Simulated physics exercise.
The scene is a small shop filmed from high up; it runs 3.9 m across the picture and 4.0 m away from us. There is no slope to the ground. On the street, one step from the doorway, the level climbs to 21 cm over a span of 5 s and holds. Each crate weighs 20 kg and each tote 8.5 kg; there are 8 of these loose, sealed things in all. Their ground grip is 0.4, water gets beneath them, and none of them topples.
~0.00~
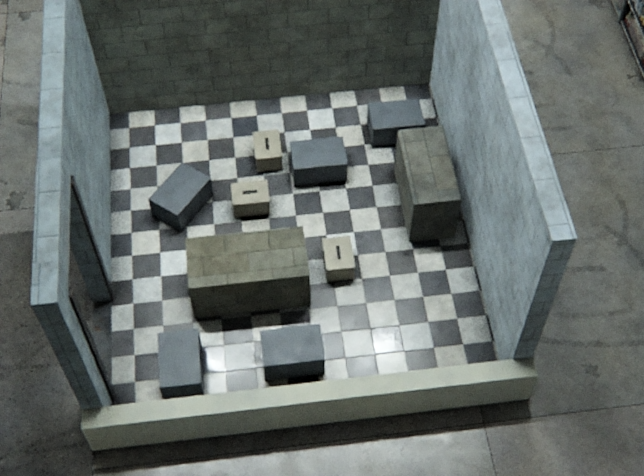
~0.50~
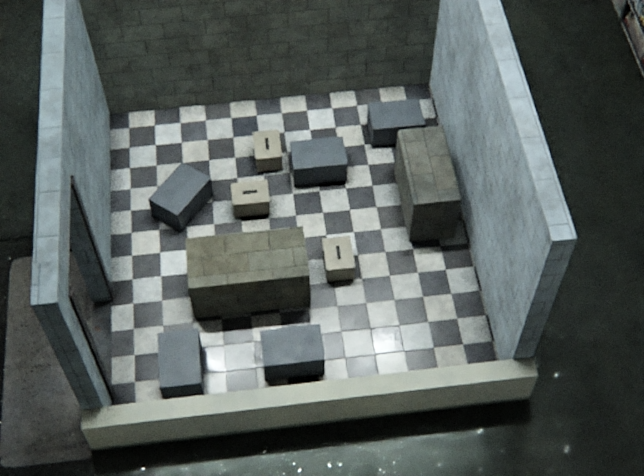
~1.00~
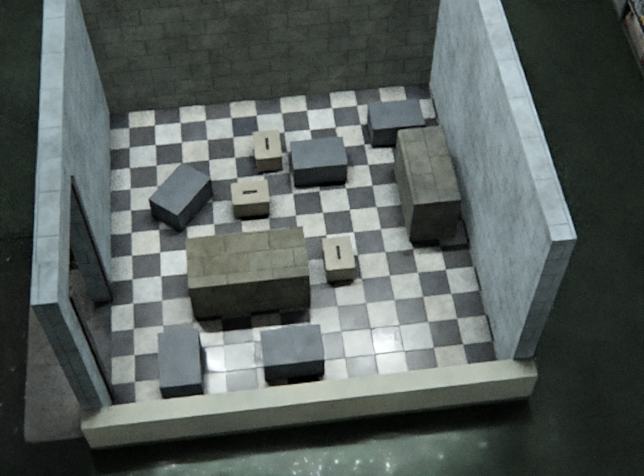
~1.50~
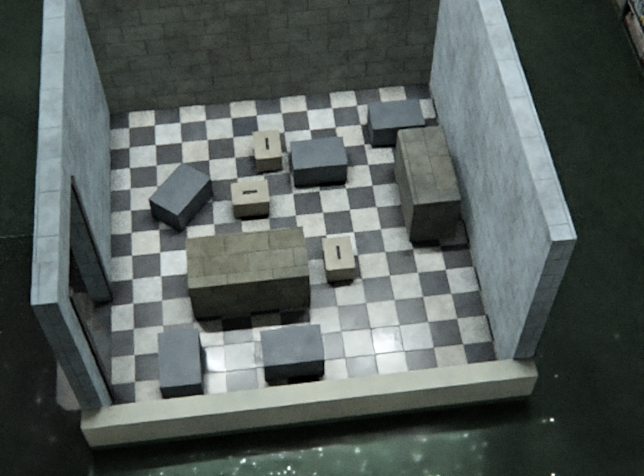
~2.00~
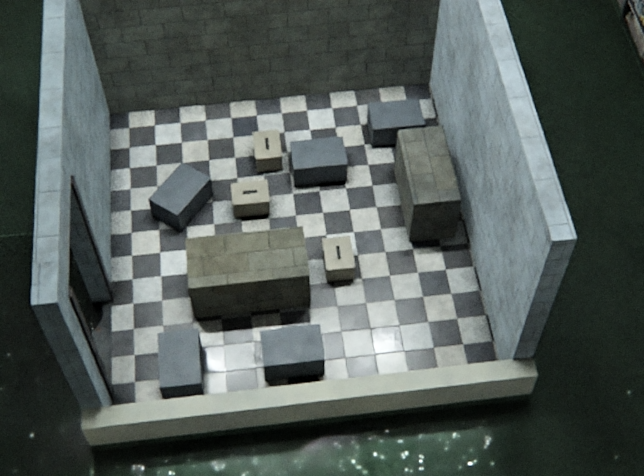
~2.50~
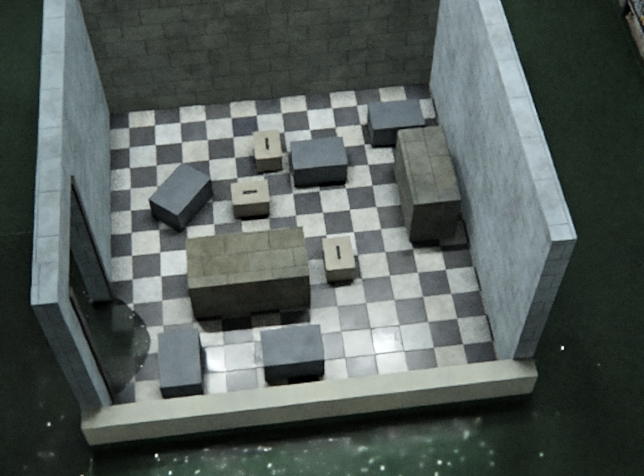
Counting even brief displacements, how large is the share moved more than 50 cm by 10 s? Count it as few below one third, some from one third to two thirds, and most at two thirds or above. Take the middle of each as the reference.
Few.
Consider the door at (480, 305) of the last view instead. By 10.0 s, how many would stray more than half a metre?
You'd get 3 in that case.
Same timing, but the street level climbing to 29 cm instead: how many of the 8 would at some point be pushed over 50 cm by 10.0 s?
Then it comes to 5.
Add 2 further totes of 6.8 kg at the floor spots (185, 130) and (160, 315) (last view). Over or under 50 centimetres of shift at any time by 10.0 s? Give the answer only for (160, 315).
Result: Exceeded.
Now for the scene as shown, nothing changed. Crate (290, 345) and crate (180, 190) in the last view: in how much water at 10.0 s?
About 16 and 6 cm.
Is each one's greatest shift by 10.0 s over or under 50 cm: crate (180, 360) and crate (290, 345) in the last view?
Taking them in order, the first is above the mark and the second is above the mark.
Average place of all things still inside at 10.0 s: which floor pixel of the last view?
Near (325, 220).
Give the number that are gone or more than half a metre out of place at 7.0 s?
I get 2.
After 3.5 s 0 of 8 are over 50 cm from their spots; 0 afloat.
After 4.5 s 0 of 8 are over 50 cm from their spots; 0 afloat.
After 7.0 s 2 of 8 are over 50 cm from their spots; 1 afloat.
After 10.0 s 2 of 8 are over 50 cm from their spots, and 2 have been at some point; 2 afloat.
